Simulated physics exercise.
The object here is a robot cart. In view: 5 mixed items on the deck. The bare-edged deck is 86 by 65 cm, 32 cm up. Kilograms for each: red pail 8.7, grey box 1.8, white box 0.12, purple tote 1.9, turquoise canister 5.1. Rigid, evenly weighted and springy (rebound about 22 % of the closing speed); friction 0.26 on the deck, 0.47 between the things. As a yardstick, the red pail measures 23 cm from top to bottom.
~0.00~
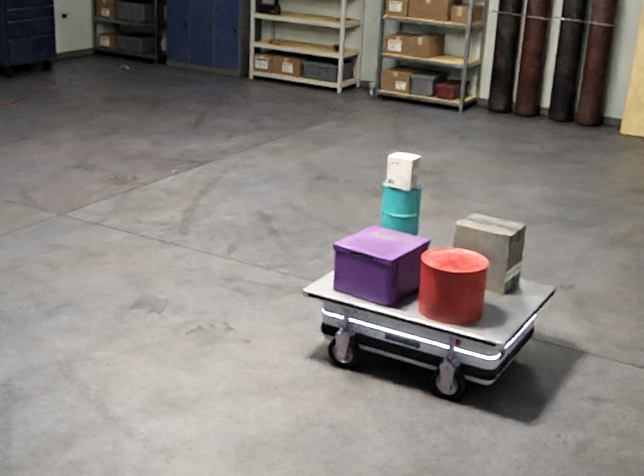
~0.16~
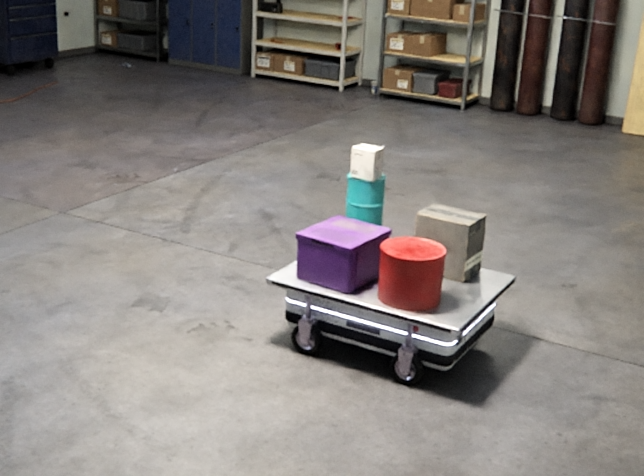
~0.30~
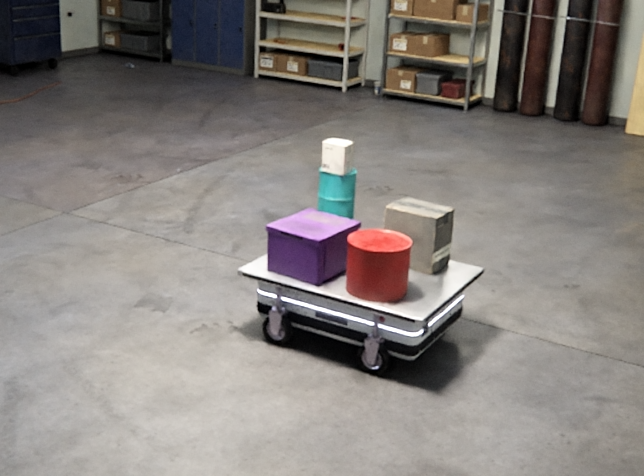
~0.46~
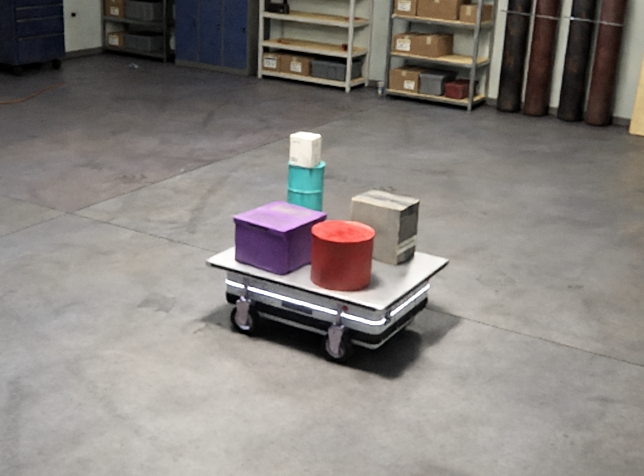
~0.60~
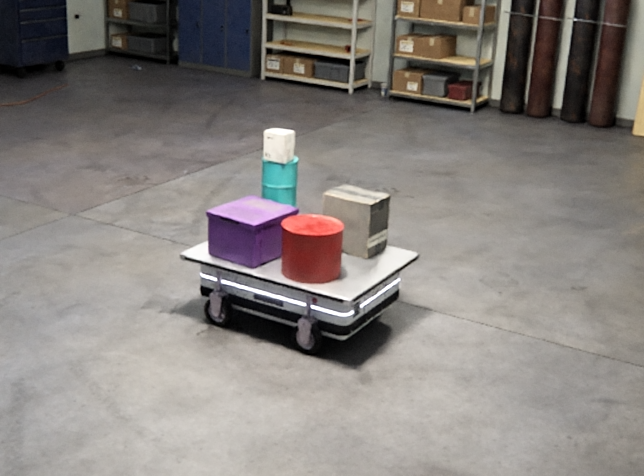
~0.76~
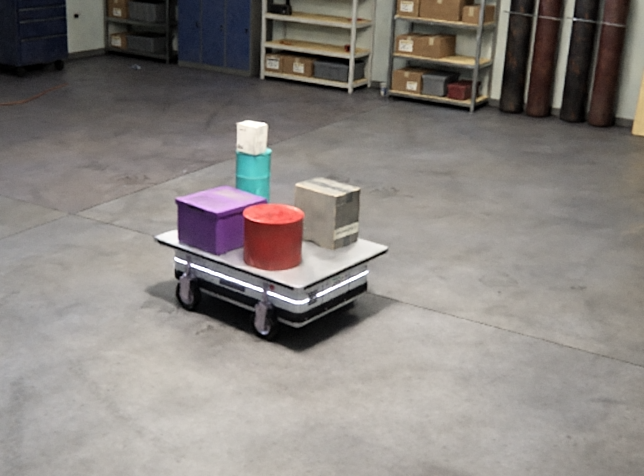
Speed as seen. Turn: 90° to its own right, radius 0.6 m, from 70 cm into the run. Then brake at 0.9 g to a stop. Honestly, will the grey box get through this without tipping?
It will remain stable.
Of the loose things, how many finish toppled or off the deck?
4.
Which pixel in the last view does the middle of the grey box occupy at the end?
It ends up at about (360, 165).
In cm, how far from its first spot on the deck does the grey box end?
20 cm.
By 1.26 s, cart has run 151 cm, turned 63°; purple tote now off the deck; white box 40 cm from its spot; turquoise canister 38 cm from its spot.
By 1.86 s, cart has run 202 cm, turned 90°, stopped; red pail, white box and turquoise canister now off the deck; grey box 14 cm from its spot near (355, 167).
When it is over (2.6 s), off the deck and tipped over, red pail, white box and turquoise canister; off the deck but upright, purple tote; not toppled but over 10 cm from the start, grey box. In the last view, grey box near (360, 165).
